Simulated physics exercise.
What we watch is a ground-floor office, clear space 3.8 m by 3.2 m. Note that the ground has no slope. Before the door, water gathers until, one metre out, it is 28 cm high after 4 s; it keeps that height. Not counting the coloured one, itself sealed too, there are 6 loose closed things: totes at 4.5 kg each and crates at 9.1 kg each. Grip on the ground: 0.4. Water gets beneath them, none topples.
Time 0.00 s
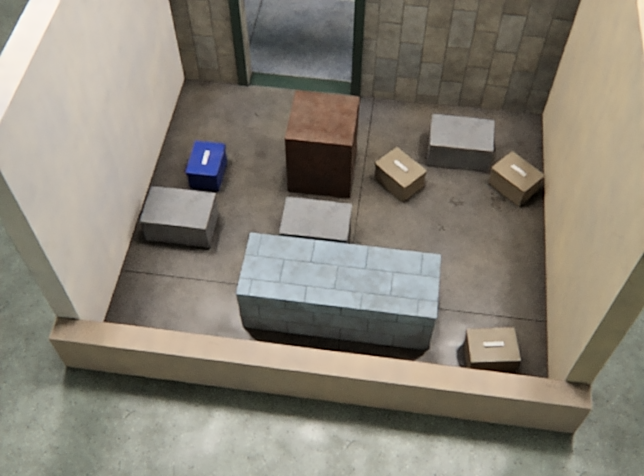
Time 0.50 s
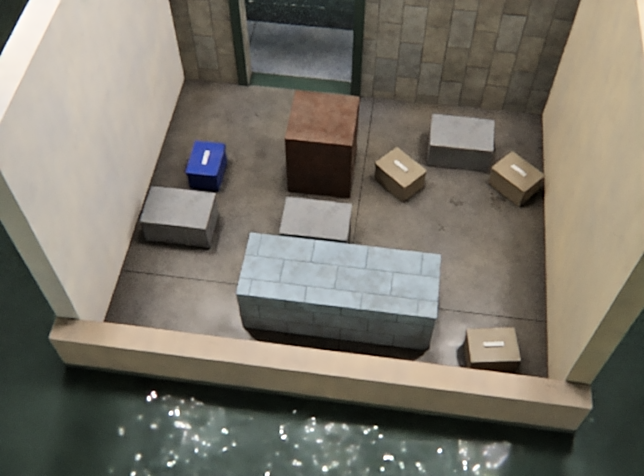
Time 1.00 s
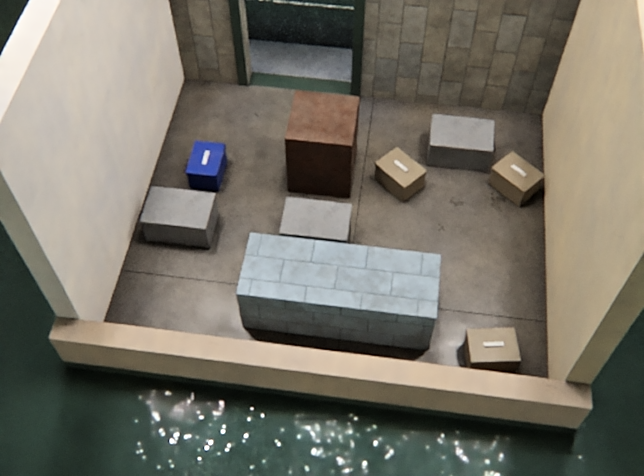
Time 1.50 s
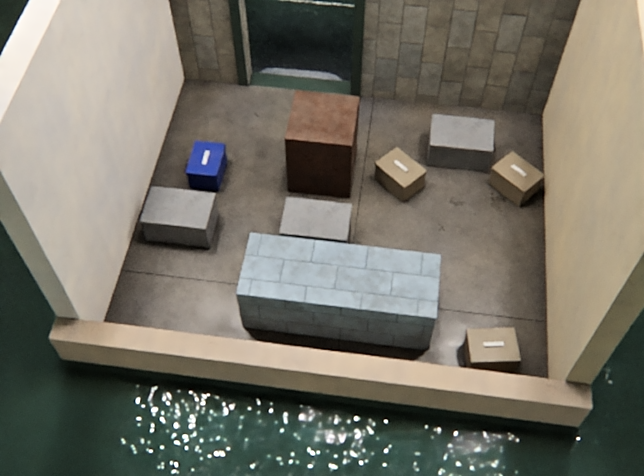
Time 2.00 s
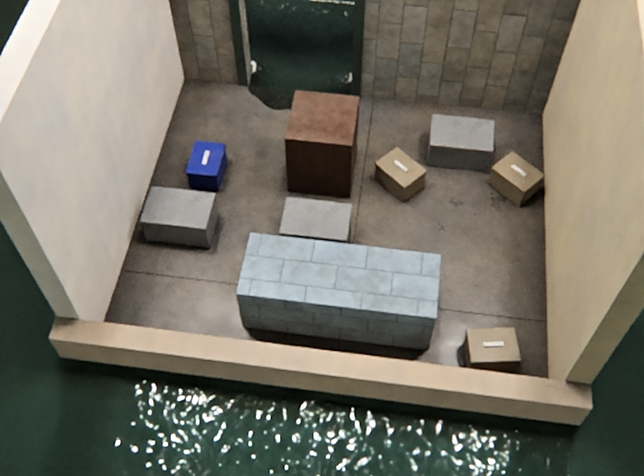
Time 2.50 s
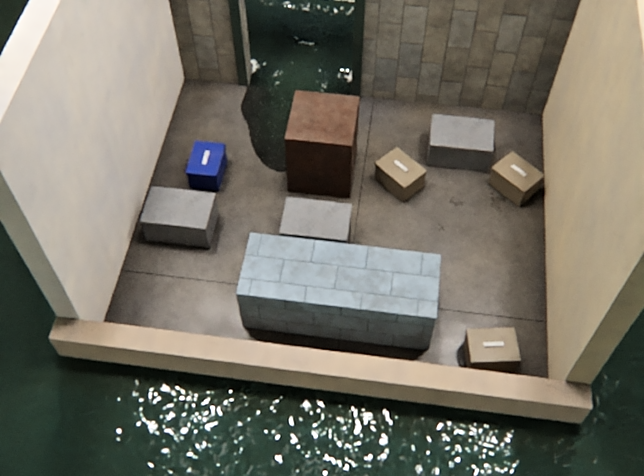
The clip shows dark, glinting water covering the ground outside a walled room, then entering through the doorway at the back and spreading across the floor beside a tall brown block, while the blue tote and other boxes stay still.
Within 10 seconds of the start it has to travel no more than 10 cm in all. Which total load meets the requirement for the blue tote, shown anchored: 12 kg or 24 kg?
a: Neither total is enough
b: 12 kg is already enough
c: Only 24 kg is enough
a.
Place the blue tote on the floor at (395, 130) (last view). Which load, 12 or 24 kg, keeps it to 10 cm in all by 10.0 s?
The answer: No weight will do.
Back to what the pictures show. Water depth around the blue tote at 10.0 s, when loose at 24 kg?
Around 20 cm.
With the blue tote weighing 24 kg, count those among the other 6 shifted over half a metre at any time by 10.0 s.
Total: 3.
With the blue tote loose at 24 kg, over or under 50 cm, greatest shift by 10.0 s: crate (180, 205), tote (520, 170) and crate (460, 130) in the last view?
Exceeds it; exceeds it; exceeds it.
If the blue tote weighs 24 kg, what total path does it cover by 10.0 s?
200 cm or so in all.
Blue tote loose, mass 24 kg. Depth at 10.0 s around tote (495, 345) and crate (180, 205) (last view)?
Close to 15 and 21 centimetres.
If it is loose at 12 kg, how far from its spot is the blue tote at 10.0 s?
Shift: About 150 cm.
After 3.5 s the blue tote would be 0 cm from its start with 12 kg and 0 cm from its start with 24 kg; 4 cm of water round it then.
After 4.5 s the blue tote would be 34 cm from its start with 12 kg and 1 cm from its start with 24 kg; 8 cm of water round it then.
After 7.0 s the blue tote would be 113 cm from its start with 12 kg and 82 cm from its start with 24 kg; 18 cm of water round it then.
After 10.0 s the blue tote would be 152 cm from its start with 12 kg and 146 cm from its start with 24 kg; 20 cm of water round it then.
